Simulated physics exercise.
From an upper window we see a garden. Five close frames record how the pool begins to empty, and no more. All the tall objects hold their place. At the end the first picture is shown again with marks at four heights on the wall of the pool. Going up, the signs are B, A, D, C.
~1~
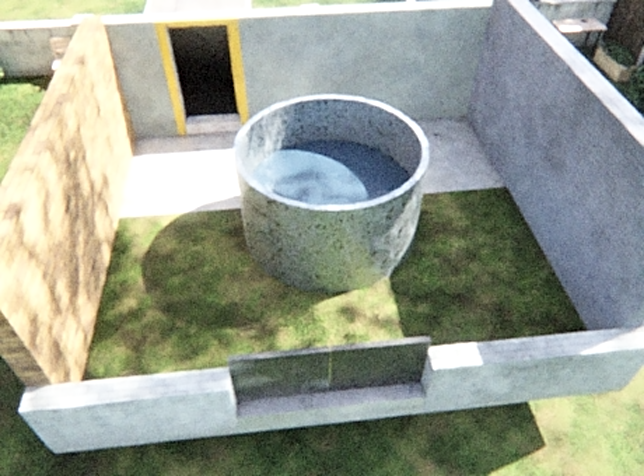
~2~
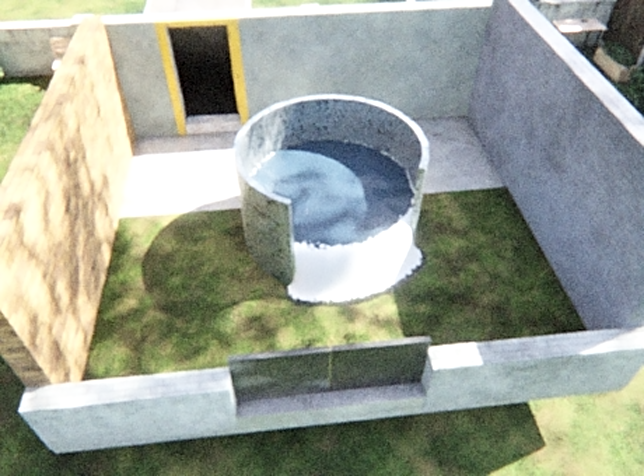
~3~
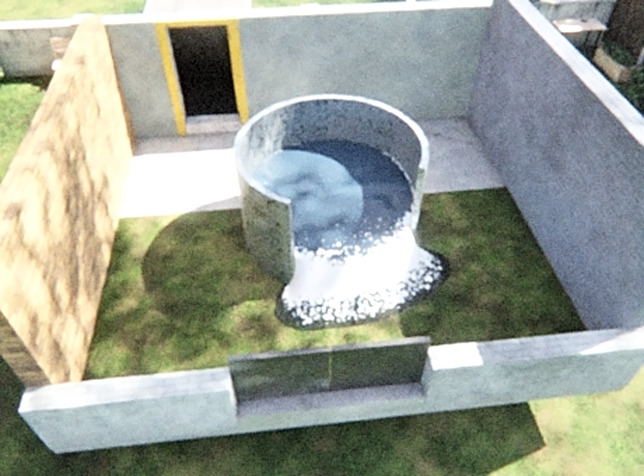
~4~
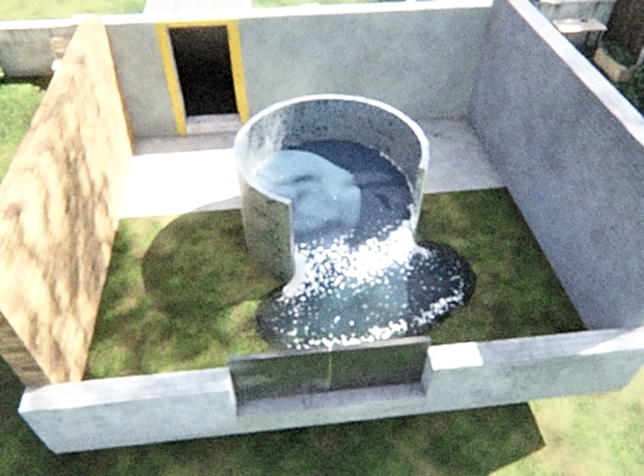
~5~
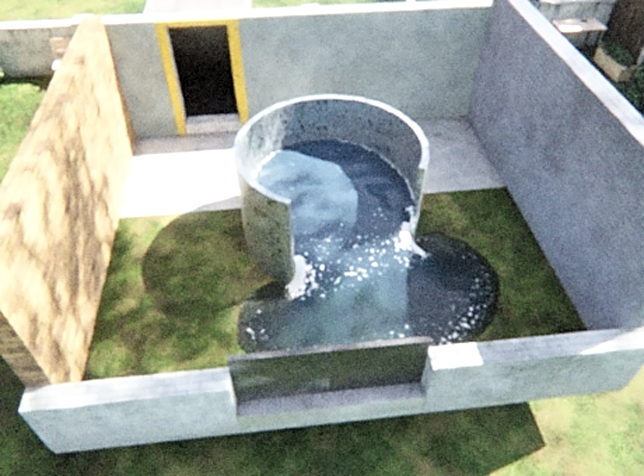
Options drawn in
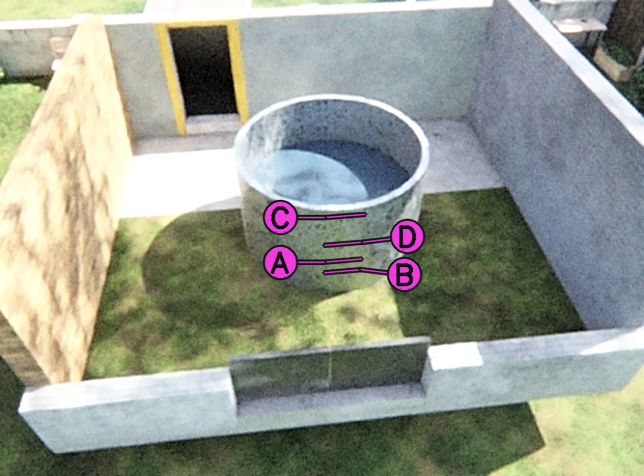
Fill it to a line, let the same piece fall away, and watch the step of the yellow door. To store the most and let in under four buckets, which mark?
That is mark D.
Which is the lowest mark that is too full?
Here it is mark C.
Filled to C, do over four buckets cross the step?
Yes, it does.
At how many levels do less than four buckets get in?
Three of the four.
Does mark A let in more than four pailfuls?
No, that is safe.
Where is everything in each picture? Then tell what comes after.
Water in the pool at rest, its middle at (330, 188); foot of the yellow doorway at (215, 132); shut gate at (330, 354).
Water covers 2 % of the ground and shows as far out as (289, 289).
Water covers 5 % of the ground and shows as far out as (441, 260).
Water covers 10 % of the ground and shows as far out as (266, 319).
Water covers 17 % of the ground and shows as far out as (490, 274).
On the marked copy, A at (343, 260); B at (342, 271); C at (344, 215); D at (343, 243); from the bottom up B, A, D, C.
With A, nothing gets over.
With B, nothing gets over.
With C, about 14 bucketfuls get in.
With D, a splash gets over, under a bucket.
